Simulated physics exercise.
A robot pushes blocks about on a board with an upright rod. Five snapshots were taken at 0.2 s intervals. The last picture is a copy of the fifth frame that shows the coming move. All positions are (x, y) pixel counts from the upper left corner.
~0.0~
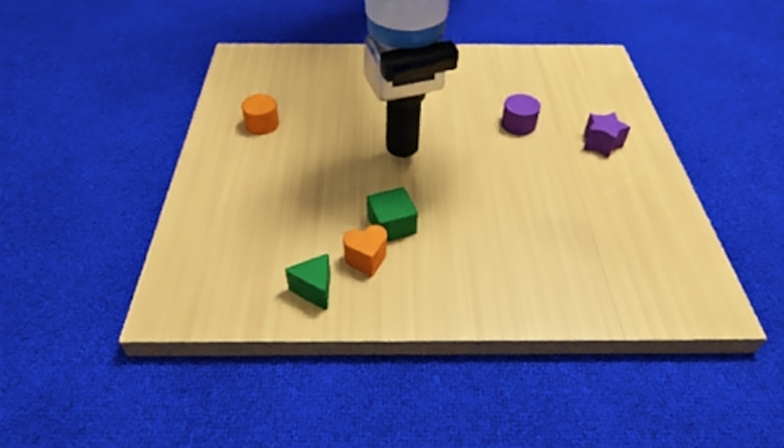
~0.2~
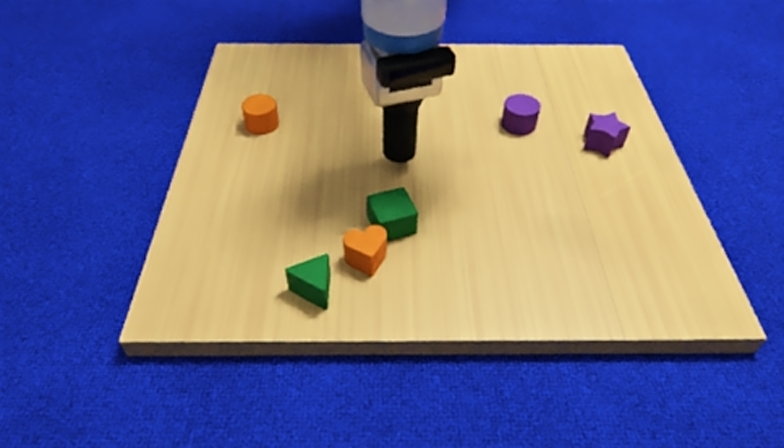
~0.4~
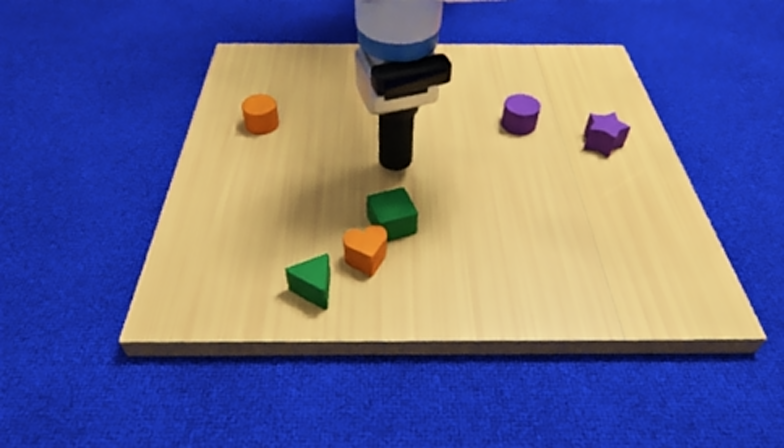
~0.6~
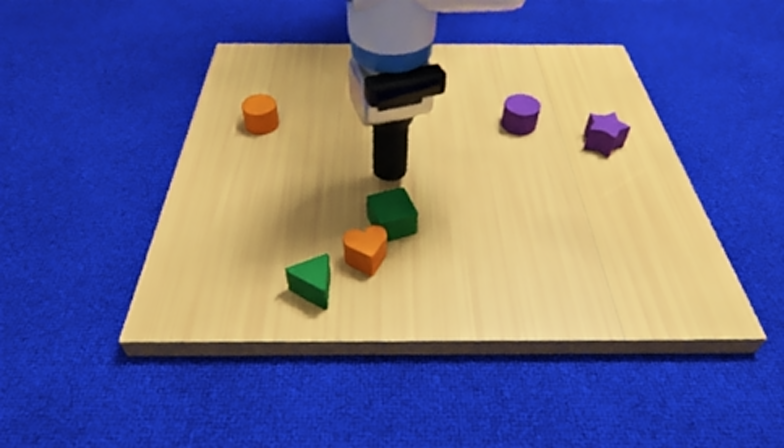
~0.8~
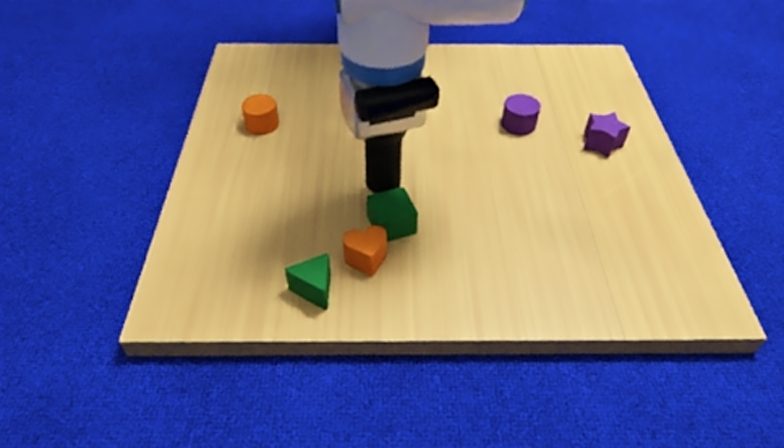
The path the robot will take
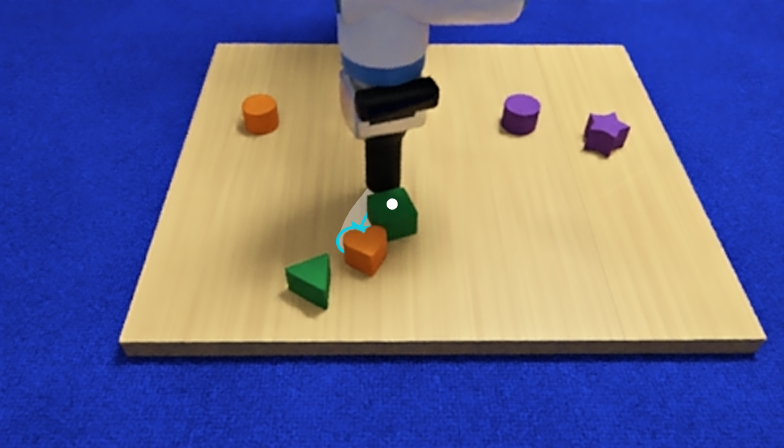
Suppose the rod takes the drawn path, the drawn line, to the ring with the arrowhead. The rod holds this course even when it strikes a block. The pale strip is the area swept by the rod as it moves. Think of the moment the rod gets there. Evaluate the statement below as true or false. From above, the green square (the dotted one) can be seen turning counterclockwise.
True
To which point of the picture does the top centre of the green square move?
Top centre: (397, 222).
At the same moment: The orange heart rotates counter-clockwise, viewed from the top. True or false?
False - the claim does not hold.
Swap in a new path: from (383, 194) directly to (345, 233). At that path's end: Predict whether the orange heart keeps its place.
It stays put.
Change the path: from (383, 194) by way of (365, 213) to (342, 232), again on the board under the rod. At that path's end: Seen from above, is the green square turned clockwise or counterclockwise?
Watching from overhead, you'd notice the green square rotating counter-clockwise.
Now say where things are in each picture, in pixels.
Tip of the rod (402, 147), middles of tops, green triangular block (312, 270), orange heart (366, 239), green square (392, 204), in the first frame.
Rod (399, 152), nothing pushed, in the second frame.
Rod (395, 160), nothing pushed, in the third frame.
Rod (390, 170), nothing pushed, in the fourth frame.
Rod (383, 183), green triangular block (312, 270), orange heart (366, 239), green square (392, 204), in the fifth frame.
The line goes from (383, 194) by way of (372, 208) and (362, 223) to (356, 241); the dot is on the green square.
On the path given first. Halfway along, rod (366, 205); green square (393, 216), turned 30° anticlockwise.
At the end, rod (356, 230); green triangular block unmoved; orange heart (366, 247), turned 20° clockwise; green square (397, 222), turned 50° anticlockwise.
